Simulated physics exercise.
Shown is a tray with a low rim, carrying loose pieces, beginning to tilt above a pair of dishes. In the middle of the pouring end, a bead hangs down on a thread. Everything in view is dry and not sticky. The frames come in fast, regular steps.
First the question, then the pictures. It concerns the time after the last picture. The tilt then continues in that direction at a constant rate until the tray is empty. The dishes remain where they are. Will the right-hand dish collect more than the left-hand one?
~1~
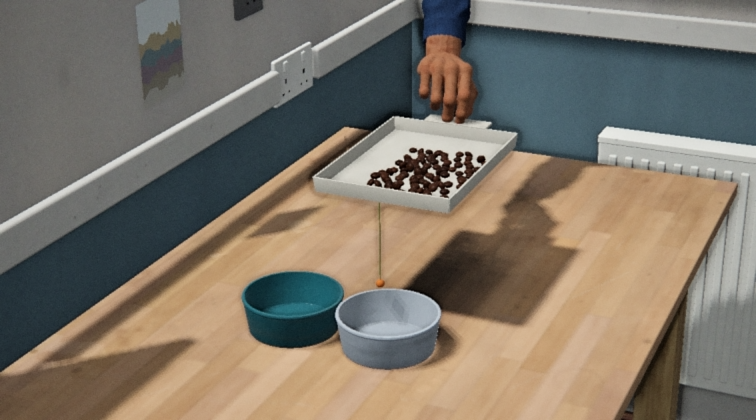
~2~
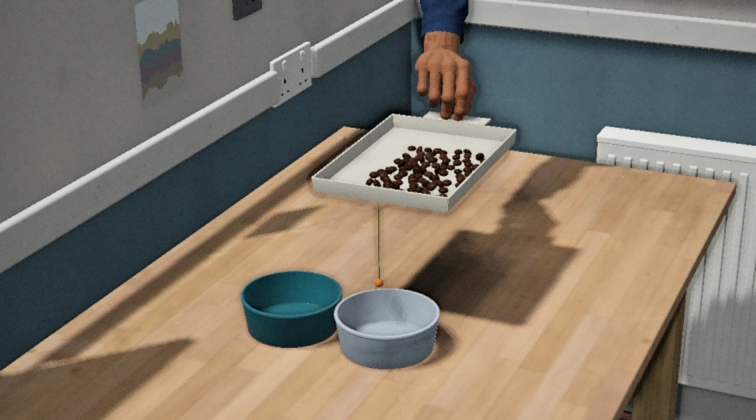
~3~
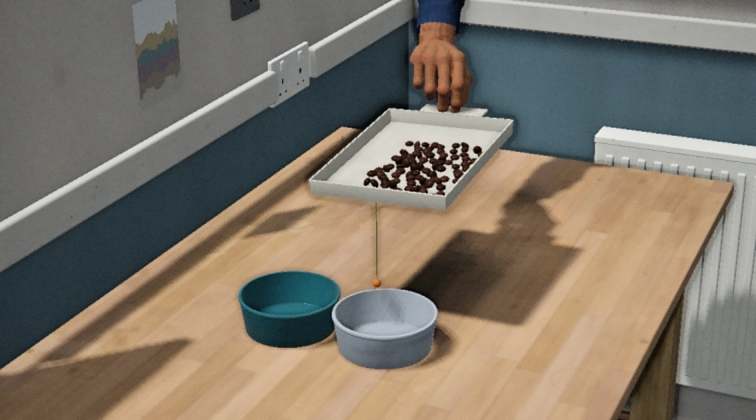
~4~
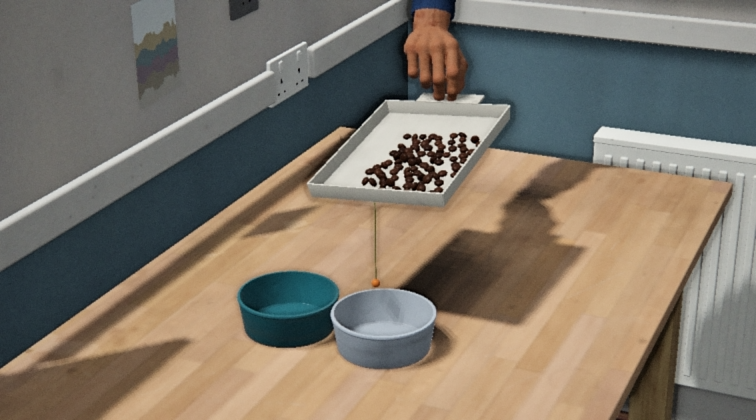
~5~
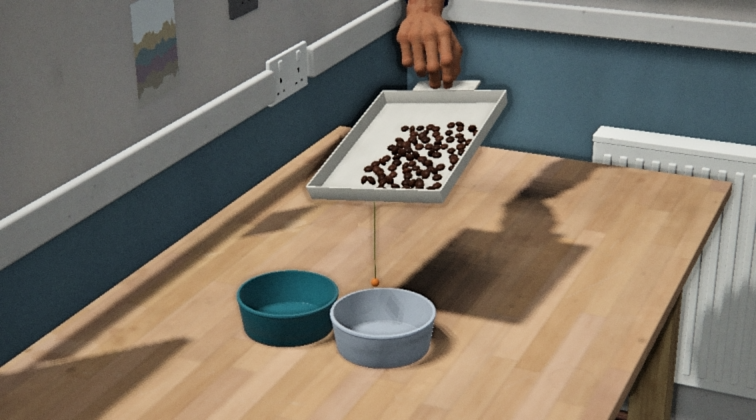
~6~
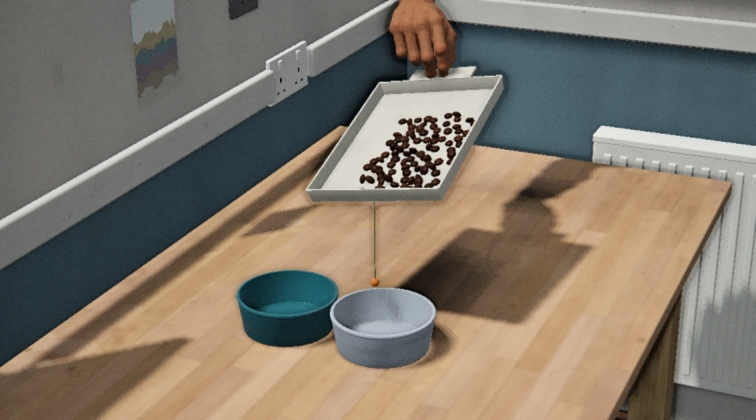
No, the left-hand dish collects more.
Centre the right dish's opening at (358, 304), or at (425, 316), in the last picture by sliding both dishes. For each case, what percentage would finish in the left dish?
Close to 30 in a hundred, then close to 90 in a hundred.
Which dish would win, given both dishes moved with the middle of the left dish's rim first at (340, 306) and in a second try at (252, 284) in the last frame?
The dish to the left; the dish to the right.
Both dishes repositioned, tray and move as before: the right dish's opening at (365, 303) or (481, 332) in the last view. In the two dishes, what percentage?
You'd see around 70 per cent and then around 0 per cent.
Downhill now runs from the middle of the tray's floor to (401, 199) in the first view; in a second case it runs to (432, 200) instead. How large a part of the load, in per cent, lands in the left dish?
First heading roughly 0 %, second roughly 0 %.
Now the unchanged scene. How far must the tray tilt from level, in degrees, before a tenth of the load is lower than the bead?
About 85 degrees.
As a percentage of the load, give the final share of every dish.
The left dish holds 80 % and the right dish holds 0 %.
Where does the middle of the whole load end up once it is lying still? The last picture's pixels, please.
It settles centred around (299, 316).
Soon after the last picture, tray tipped steeply; nearly all on the tray; a stray few in the air.
A little later, tray tipped past a quarter turn; about a quarter on the tray; a stray few in the right dish; about two thirds in the left dish; about a quarter in the air.
Later still, tray tipped past a quarter turn; a small part in the right dish; most in the left dish; a small part outside both.
At rest, tray tipped past a quarter turn; a stray few in the right dish; most in the left dish; a small part outside both.
